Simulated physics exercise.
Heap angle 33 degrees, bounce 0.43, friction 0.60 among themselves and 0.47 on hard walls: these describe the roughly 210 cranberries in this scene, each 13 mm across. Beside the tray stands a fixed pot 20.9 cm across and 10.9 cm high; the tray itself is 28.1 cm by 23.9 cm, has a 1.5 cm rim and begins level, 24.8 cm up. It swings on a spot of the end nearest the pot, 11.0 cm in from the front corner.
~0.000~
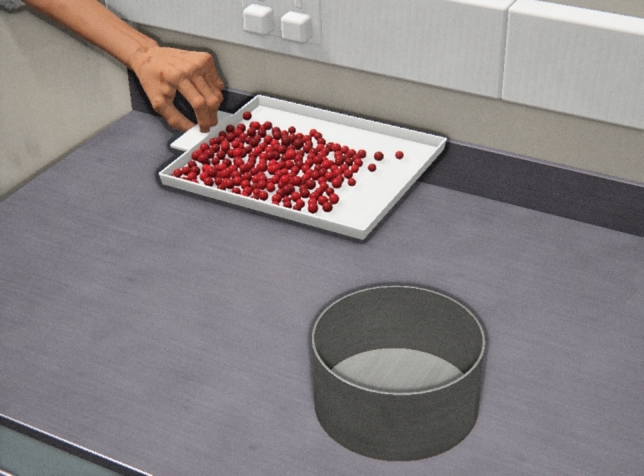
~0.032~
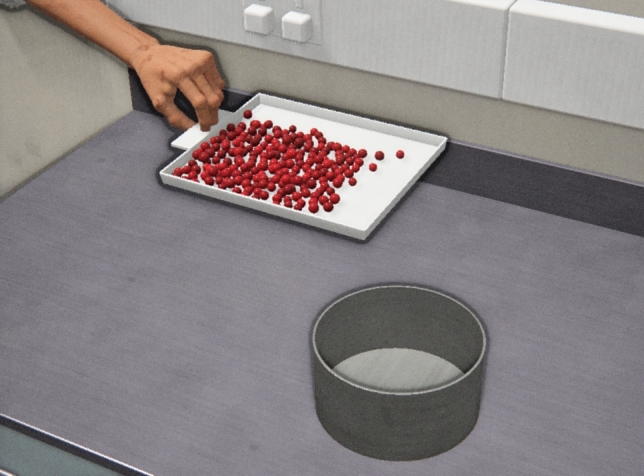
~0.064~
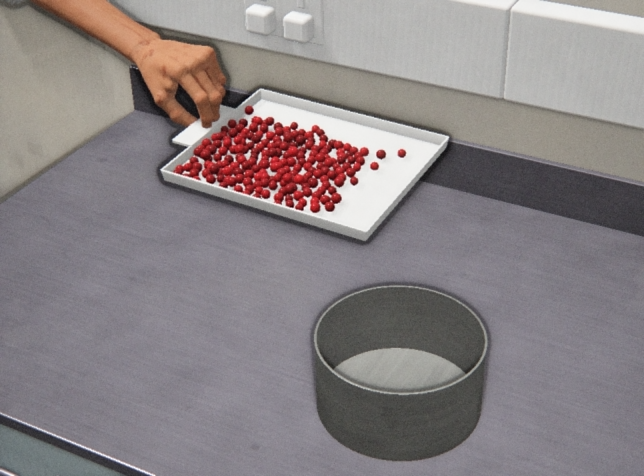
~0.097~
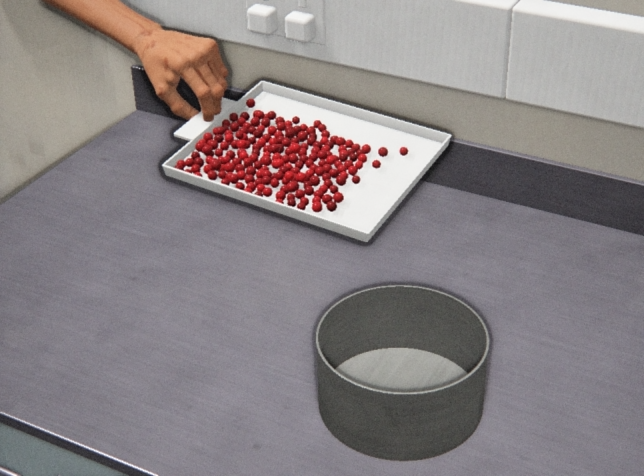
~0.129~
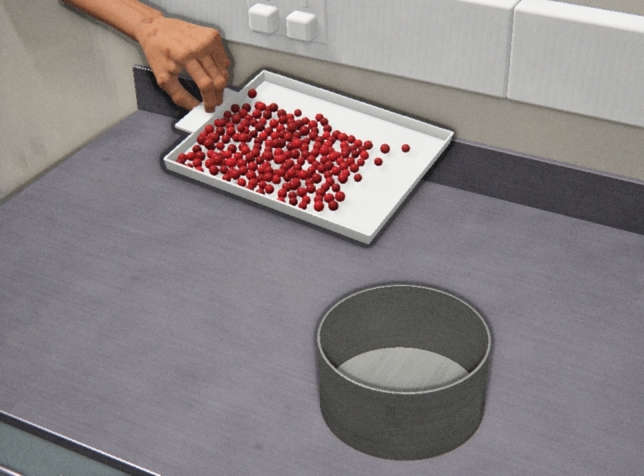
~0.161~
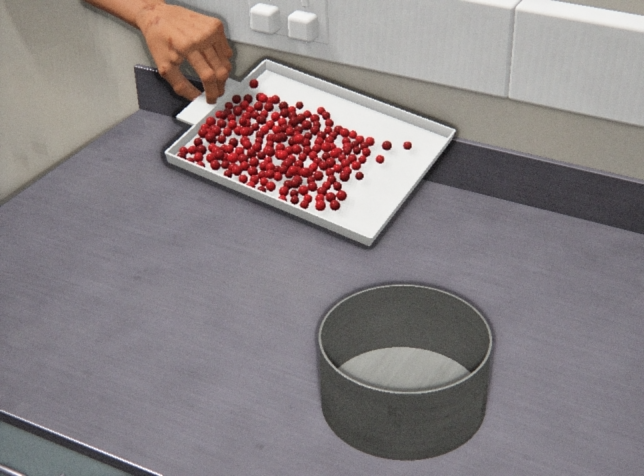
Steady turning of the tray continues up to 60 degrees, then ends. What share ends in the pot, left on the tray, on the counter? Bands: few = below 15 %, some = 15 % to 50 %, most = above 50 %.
Pot: Some, tray: Most, counter: Few.
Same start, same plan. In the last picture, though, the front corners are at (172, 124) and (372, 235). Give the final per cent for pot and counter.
The pot gets 50 and the counter 10.
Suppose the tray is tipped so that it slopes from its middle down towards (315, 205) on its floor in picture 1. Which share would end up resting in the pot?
My best guess is some 10 per cent.
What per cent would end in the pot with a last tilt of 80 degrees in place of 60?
Roughly 80 percent.
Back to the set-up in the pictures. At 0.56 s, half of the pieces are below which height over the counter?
Median height: Approx. 32 cm.
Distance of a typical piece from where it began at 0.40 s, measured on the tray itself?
2 cm.
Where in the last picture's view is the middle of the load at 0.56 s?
Near (327, 158).
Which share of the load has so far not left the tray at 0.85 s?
Estimate: Near 75 in a hundred.
After 0.40 s, tilt 35 degrees; the tray holds 100 %, the pot 0 %.
Then, at 0.56 s, tilt 52 degrees; the tray holds 100 %, the pot 0 %.
After 0.85 s, tilt 60 degrees; the tray holds 75 %, the pot 15 %.
At rest (1.6 s), pot 25 %, tray 70 %, counter 0 %.
